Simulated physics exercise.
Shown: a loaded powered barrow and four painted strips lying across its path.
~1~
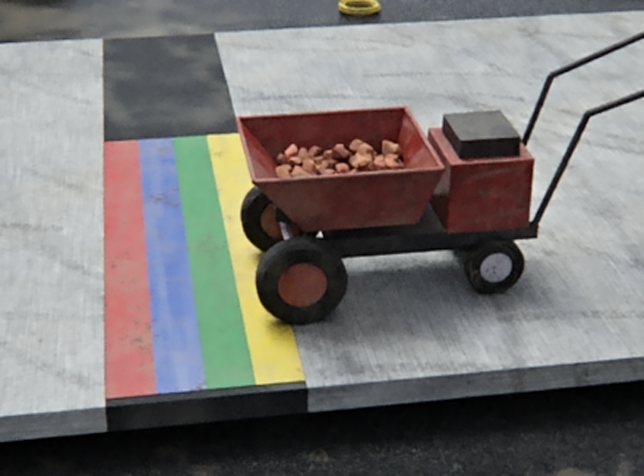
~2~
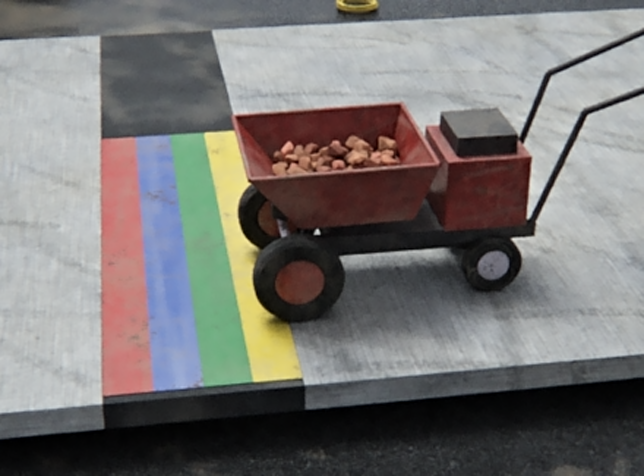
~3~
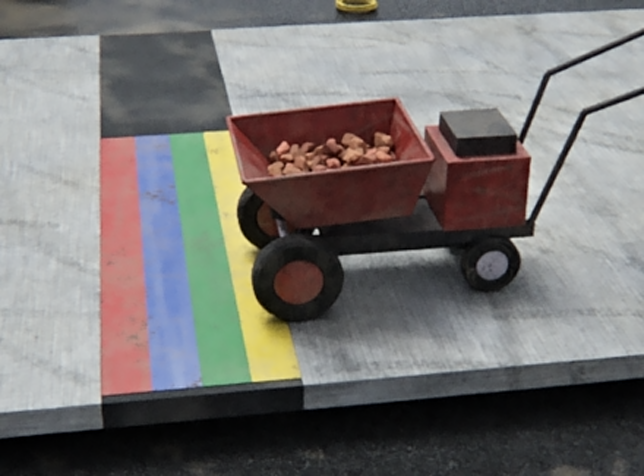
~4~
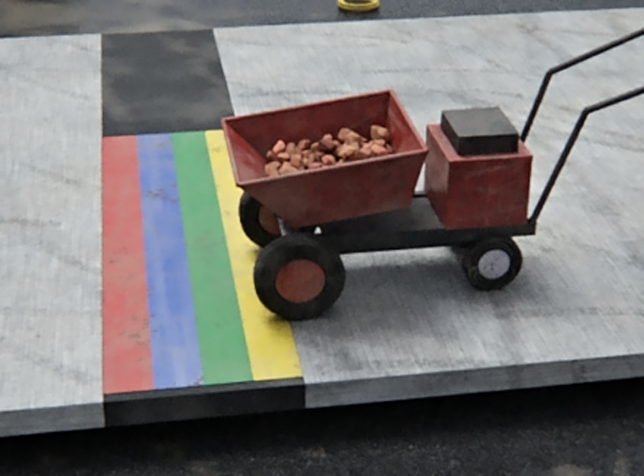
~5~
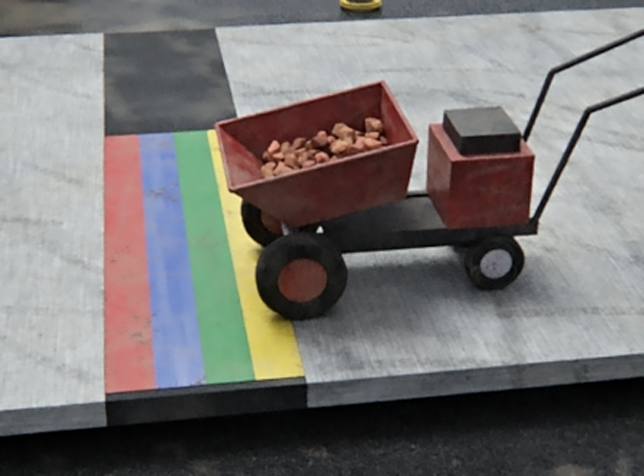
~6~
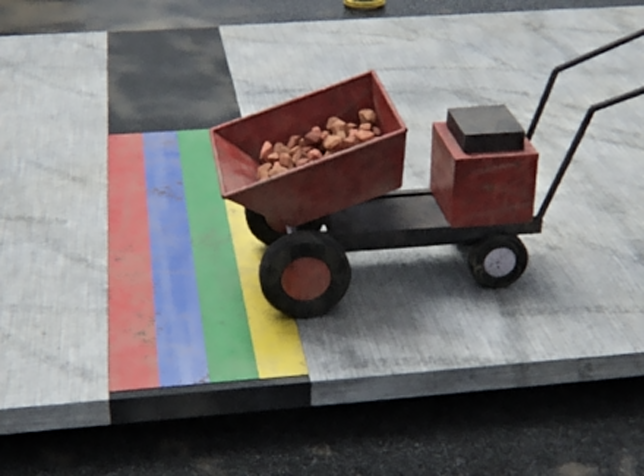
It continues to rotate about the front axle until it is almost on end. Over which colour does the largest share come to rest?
The largest share rests over red.
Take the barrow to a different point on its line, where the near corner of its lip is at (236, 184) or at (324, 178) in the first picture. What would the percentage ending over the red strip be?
Estimates: 40 %, 0 %.
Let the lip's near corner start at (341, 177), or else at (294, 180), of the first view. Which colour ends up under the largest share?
The strip in green at the first place, then the strip in blue at the second.
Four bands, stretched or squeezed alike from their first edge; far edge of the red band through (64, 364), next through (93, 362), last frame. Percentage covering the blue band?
The first one comes out at 40 percent, while the second comes out at 30 percent.
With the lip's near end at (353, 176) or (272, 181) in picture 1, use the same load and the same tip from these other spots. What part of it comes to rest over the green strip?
30 and 0 in a hundred, in that order.
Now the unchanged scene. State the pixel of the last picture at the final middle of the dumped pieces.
Centre at rest, last view: Approx. (134, 290).
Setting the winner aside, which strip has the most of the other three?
Rank 2: The strip in blue.
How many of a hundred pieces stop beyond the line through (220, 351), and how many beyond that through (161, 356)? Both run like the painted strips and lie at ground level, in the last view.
The first gives 70 %, the second 50 %.
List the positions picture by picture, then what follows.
In the first picture, lip of the skip at (255, 183), level; top of the load at (357, 176), lumps of rubble; yellow strip at (273, 348); green strip at (226, 353); blue strip at (178, 357); red strip at (129, 361).
In the second picture, lip of the skip at (250, 181), level; top of the load at (353, 173).
In the third picture, lip of the skip at (244, 183), tipped barely; top of the load at (349, 171).
In the fourth picture, lip of the skip at (238, 185), tipped a little; top of the load at (353, 159).
In the fifth picture, lip of the skip at (231, 191), tipped a little; top of the load at (364, 154).
In the sixth picture, lip of the skip at (224, 197), tipped clearly; top of the load at (358, 146); yellow strip at (277, 342); green strip at (229, 346); blue strip at (181, 350); red strip at (133, 354).
Soon after the last picture, skip tipped steeply; all in the skip.
A little later, skip tipped right over; about two thirds in the skip; a small part over the blue strip; a small part over the red strip; a stray few off the paint.
Later still, skip tipped right over; about a third in the skip; about a quarter over the blue strip; about a third over the red strip; a small part off the paint.
At rest, skip tipped right over; about a third in the skip; none over the yellow strip; none over the green strip; about a quarter over the blue strip; about a third over the red strip; a small part off the paint.
